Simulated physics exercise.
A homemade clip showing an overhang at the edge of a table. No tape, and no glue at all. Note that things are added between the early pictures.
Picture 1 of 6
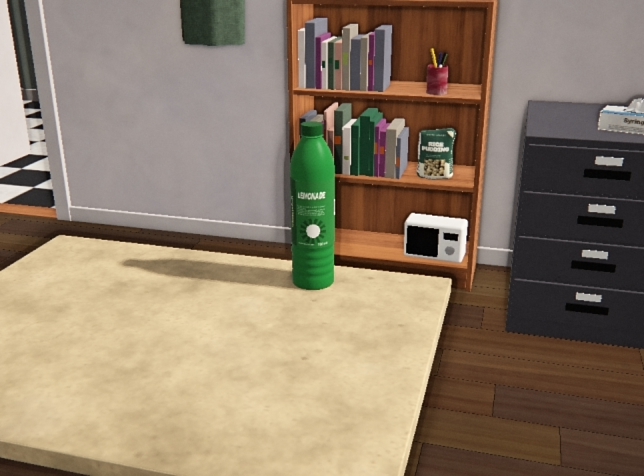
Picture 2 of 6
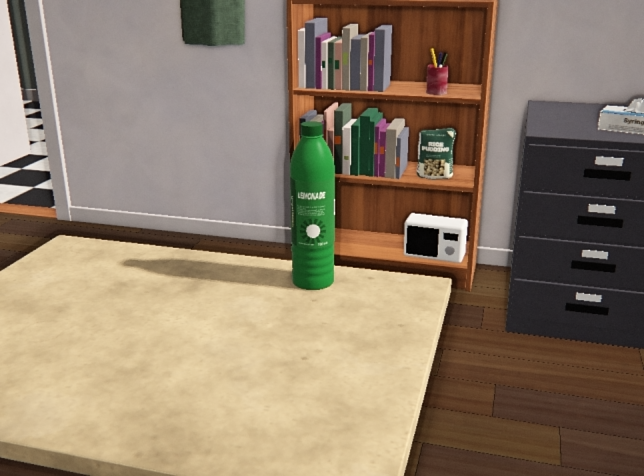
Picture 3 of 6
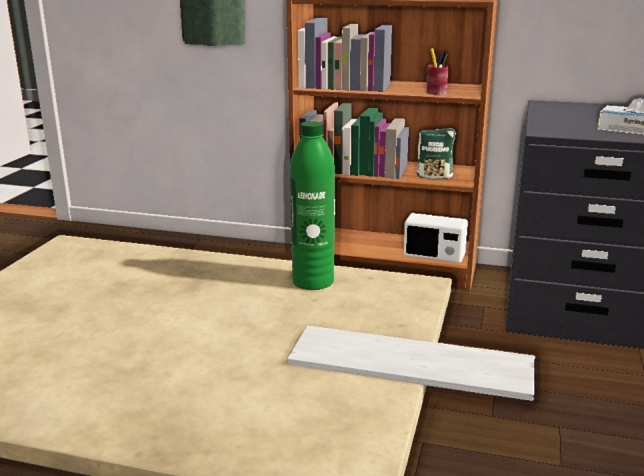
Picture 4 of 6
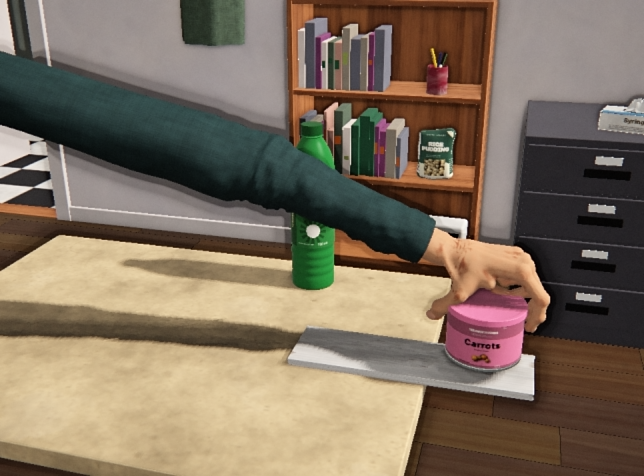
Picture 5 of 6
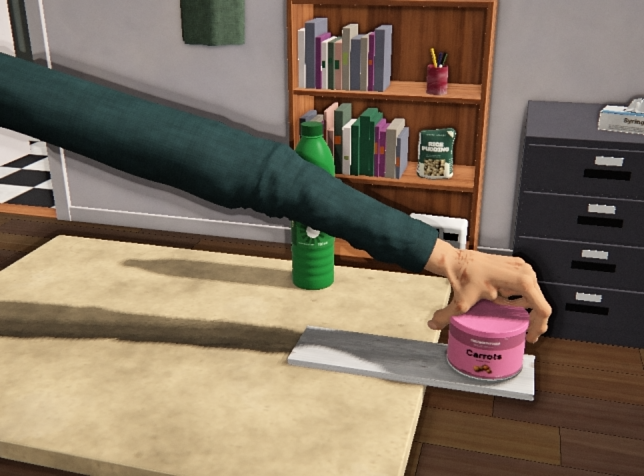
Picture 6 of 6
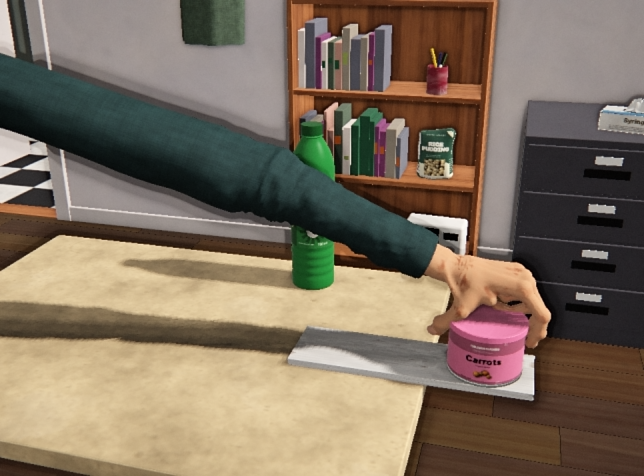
An arm in a dark green sleeve reaches in from the left across a pale tabletop, seen from slightly above in a room with a wooden bookshelf behind and dark drawers at right. A green bottle stands near the table's back edge, and a whitish board appears, jutting past the right edge. The hand lowers a pink tub slightly onto the board's outer end, while the camera stays still.
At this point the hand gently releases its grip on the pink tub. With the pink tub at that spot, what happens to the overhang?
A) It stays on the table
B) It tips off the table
It tips off the table.
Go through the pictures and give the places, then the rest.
In the first frame, the last thing is not in view yet; green bottle (313, 206).
In the second frame, the last thing is not in view yet; green bottle (313, 206).
In the third frame, the last thing is not in view yet; green bottle (313, 206).
In the fourth frame, still above its spot; pink tub (484, 327).
In the fifth frame, still above its spot; pink tub (487, 338).
In the sixth frame, in place under the hand; pink tub (486, 343).
Then, 0.50 s after the last picture, pink tub and white board now down on the floor or falling.
Then, 0.60 s after the last picture, things are still on the move.
At rest, down on the floor or falling, pink tub and white board; green bottle in place. The board goes over.
